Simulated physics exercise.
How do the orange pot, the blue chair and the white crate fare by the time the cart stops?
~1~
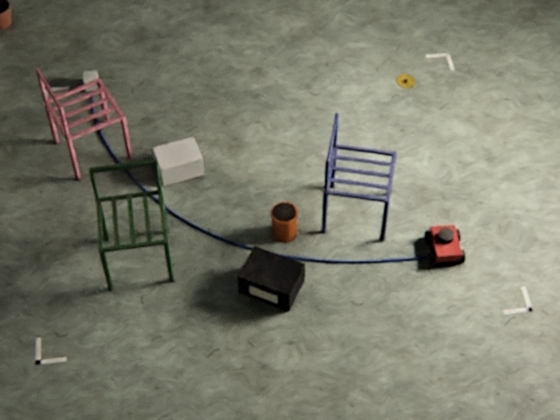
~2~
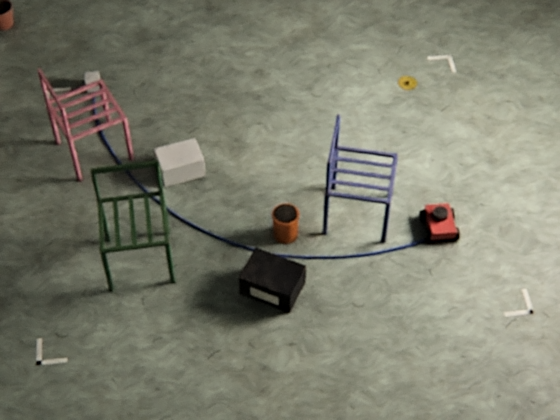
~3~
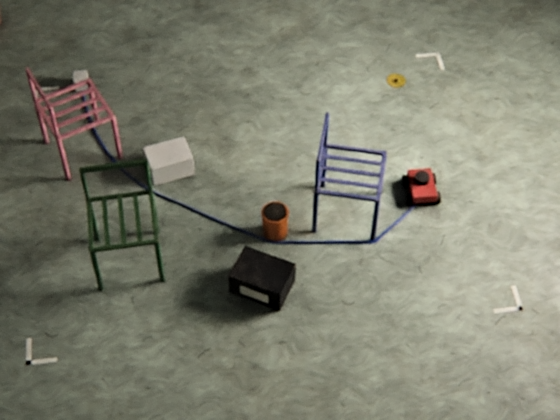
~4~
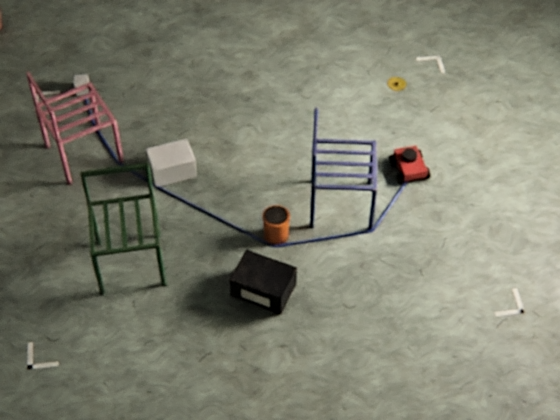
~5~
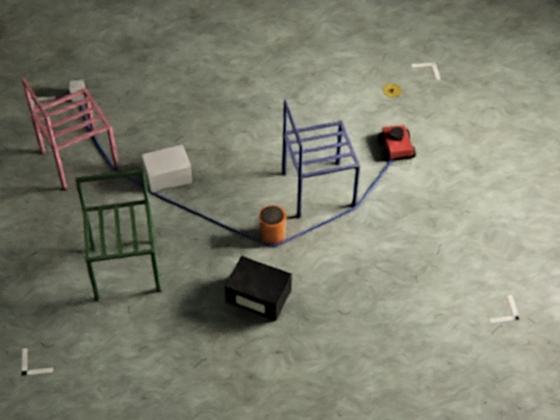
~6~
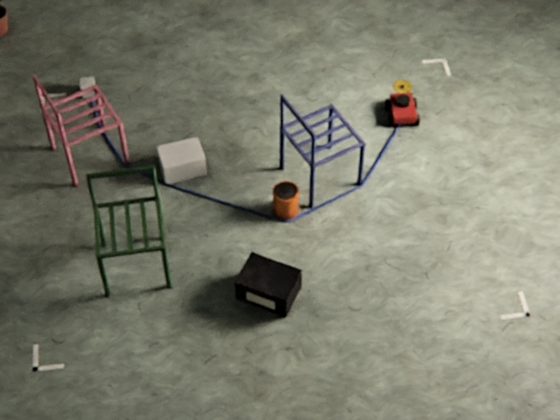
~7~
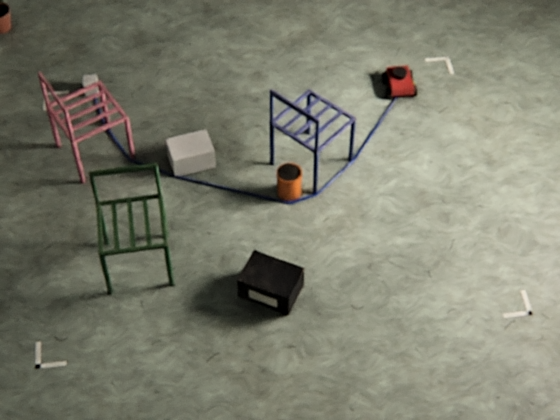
All three end up away from where they started. The blue chair, the orange pot and the white crate have each been shifted across the floor.
